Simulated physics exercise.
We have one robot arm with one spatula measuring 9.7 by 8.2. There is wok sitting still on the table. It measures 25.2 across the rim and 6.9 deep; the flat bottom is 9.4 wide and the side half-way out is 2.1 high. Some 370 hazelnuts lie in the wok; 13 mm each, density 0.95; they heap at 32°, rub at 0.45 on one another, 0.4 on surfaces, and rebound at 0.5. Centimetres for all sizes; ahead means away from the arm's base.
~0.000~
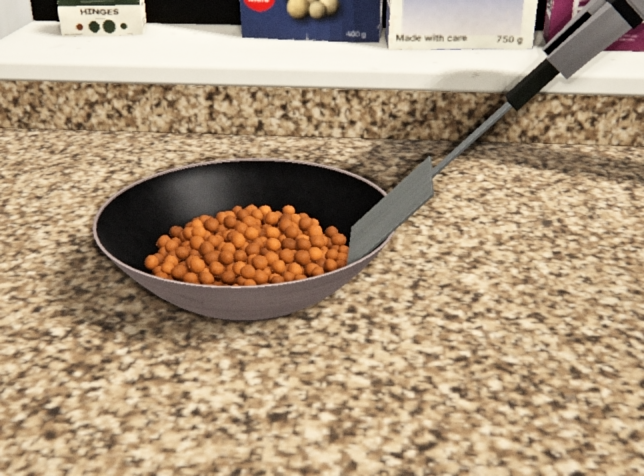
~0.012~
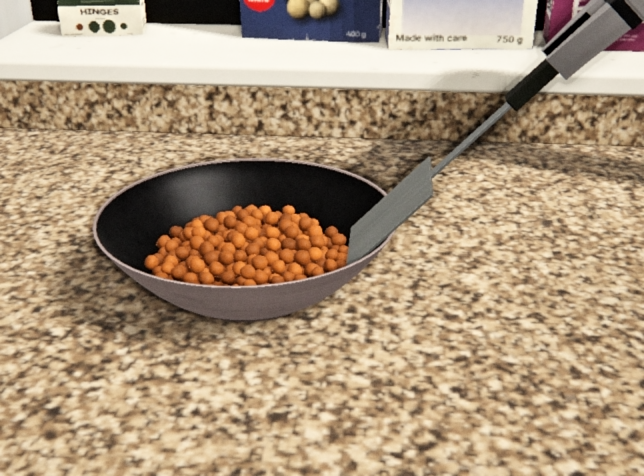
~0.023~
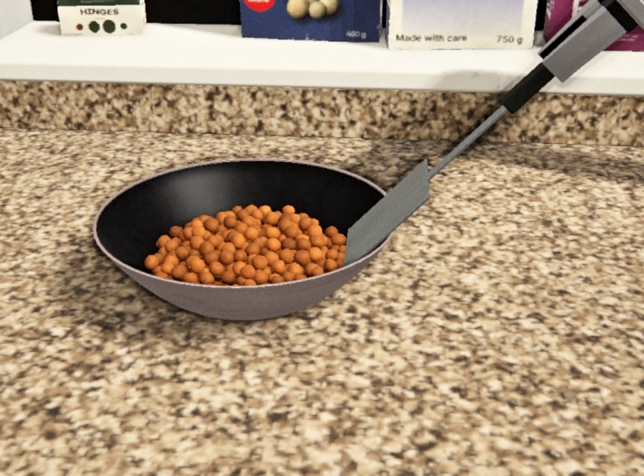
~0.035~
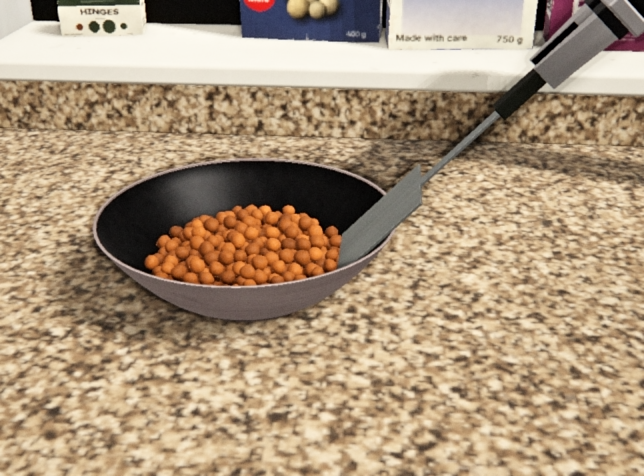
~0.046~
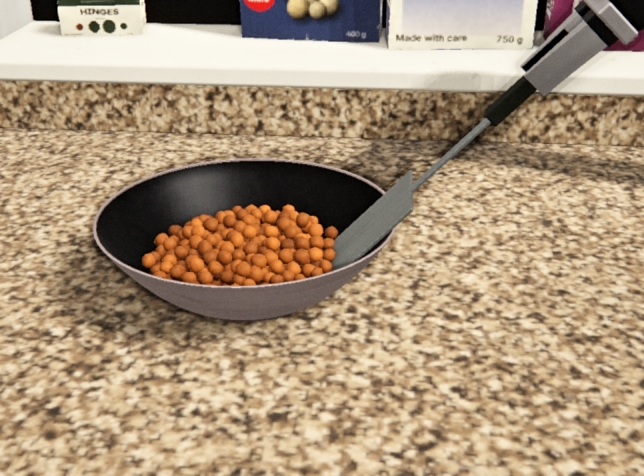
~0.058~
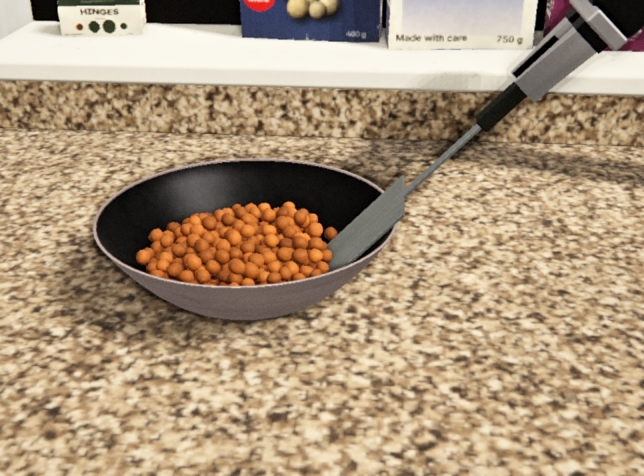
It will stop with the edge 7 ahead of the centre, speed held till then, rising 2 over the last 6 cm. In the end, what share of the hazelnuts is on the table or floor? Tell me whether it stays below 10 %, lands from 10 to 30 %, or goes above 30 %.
It lands from 10 to 30 %.
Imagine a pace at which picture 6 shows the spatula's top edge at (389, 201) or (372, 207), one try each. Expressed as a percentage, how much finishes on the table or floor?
Close to 35 per cent in the first try and close to 55 per cent in the second.
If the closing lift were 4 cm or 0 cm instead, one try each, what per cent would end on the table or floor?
Try one gives about 20 in a hundred, try two about 15 in a hundred.
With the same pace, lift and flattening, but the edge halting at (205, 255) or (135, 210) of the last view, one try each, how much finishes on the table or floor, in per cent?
I'd say roughly 0 per cent, then roughly 45 per cent.
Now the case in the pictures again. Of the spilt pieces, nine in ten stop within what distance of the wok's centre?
30 centimetres, give or take.
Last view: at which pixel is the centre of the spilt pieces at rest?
Near (37, 281) in the last picture.
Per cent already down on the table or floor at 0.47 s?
My estimate is roughly 15 %.
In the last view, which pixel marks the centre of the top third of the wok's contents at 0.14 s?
The top third sits at roughly (182, 235).
By 0.14 s, sloping 47°, highest piece 6 above the table; 374 in the wok.
By 0.23 s, sloping 47°, highest piece 8 above the table; 373 in the wok, 1 on the blade or in flight.
By 0.47 s, sloping 47°, highest piece 9 above the table; 302 in the wok, 58 on the table or floor, 14 on the blade or in flight.
By 1.52 s, sloping 47°, highest piece 8 above the table; 300 in the wok, 74 on the table or floor.
Final count, 300 in the wok, 74 on the table or floor. That is 20 % on the table or floor.
